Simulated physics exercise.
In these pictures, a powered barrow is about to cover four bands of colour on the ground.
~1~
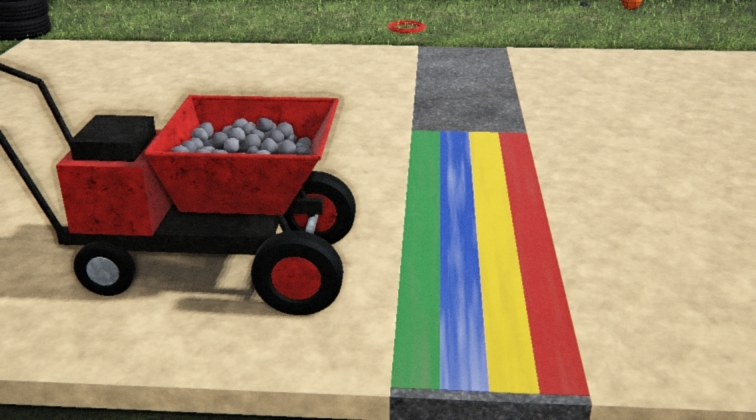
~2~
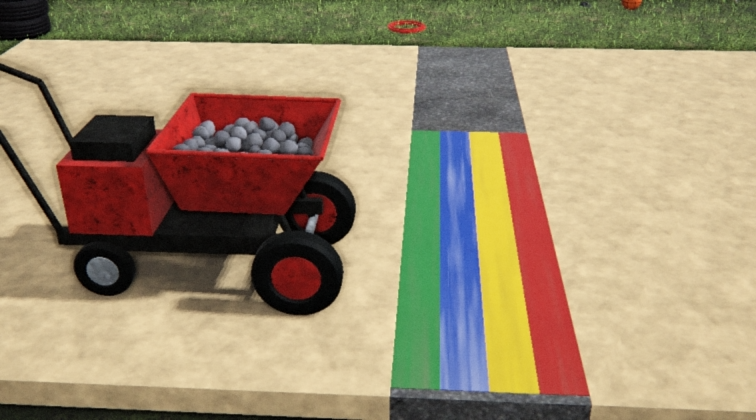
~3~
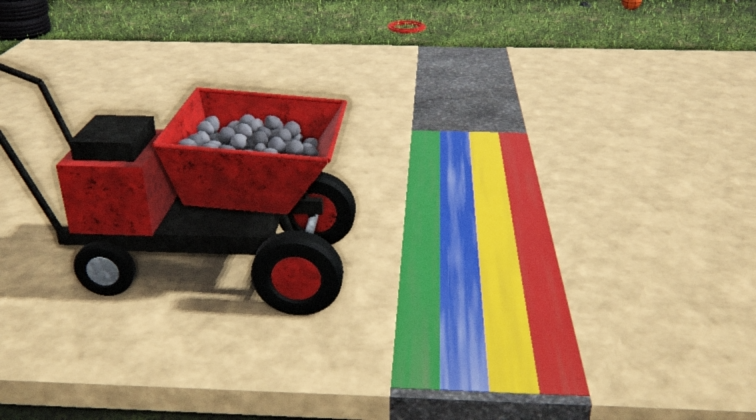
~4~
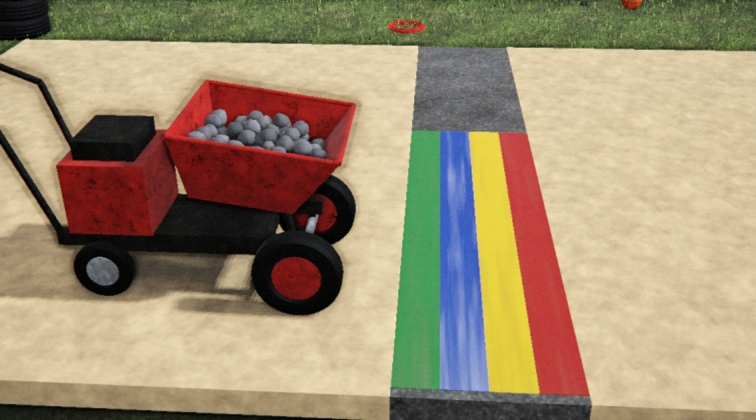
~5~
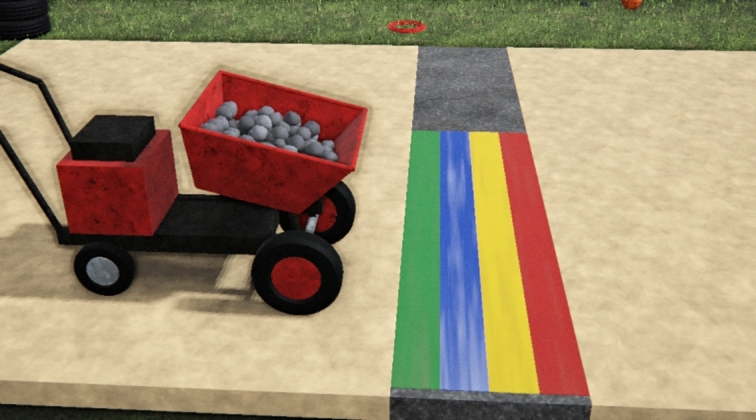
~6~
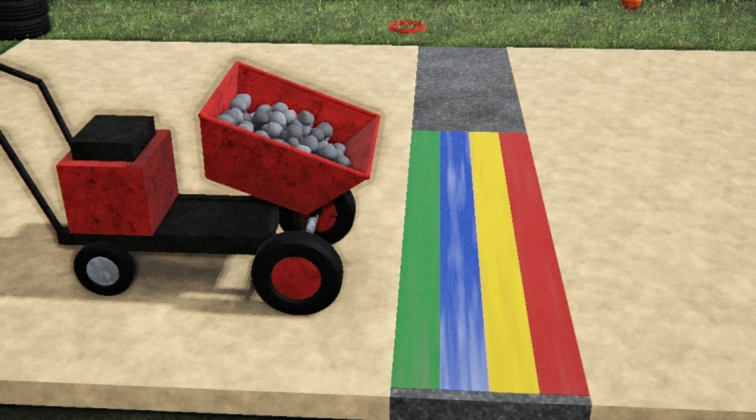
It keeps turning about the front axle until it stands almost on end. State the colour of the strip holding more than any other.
It is blue.
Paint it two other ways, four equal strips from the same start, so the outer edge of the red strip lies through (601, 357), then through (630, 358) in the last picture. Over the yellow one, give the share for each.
About 20 %, then 20 %.
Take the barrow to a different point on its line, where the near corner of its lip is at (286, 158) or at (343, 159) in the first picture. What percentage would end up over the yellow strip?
Result: Try 1 = 20 %, try 2 = 40 %.
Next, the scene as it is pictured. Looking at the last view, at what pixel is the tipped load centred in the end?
Last view, resting centre - approx. (473, 274).
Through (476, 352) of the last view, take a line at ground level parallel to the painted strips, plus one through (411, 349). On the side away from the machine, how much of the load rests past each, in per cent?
About 50 and 100 %.
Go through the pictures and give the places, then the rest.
Lip of the skip at (318, 158), level; top of the load at (232, 146), round cobbles; green strip at (417, 345); blue strip at (463, 347); yellow strip at (509, 348); red strip at (556, 350), in the first picture.
Lip of the skip at (321, 159), tipped barely; top of the load at (234, 145), in the second picture.
Lip of the skip at (328, 161), tipped barely; top of the load at (239, 142), in the third picture.
Lip of the skip at (339, 164), tipped a little; top of the load at (248, 138), in the fourth picture.
Lip of the skip at (352, 170), tipped a little; top of the load at (233, 135), in the fifth picture.
Lip of the skip at (367, 178), tipped clearly; top of the load at (246, 128); green strip at (417, 345); blue strip at (463, 347); yellow strip at (509, 348); red strip at (556, 350), in the sixth picture.
Soon after the last picture, skip tipped steeply; all in the skip.
A little later, skip tipped steeply; nearly all in the skip; a small part over the blue strip.
Later still, skip tipped right over; about a quarter in the skip; a stray few over the green strip; about a third over the blue strip; about a quarter over the yellow strip; a small part over the red strip; a stray few off the paint.
By the end, skip tipped right over; about a quarter over the green strip; about a third over the blue strip; about a quarter over the yellow strip; a small part over the red strip; a small part off the paint.
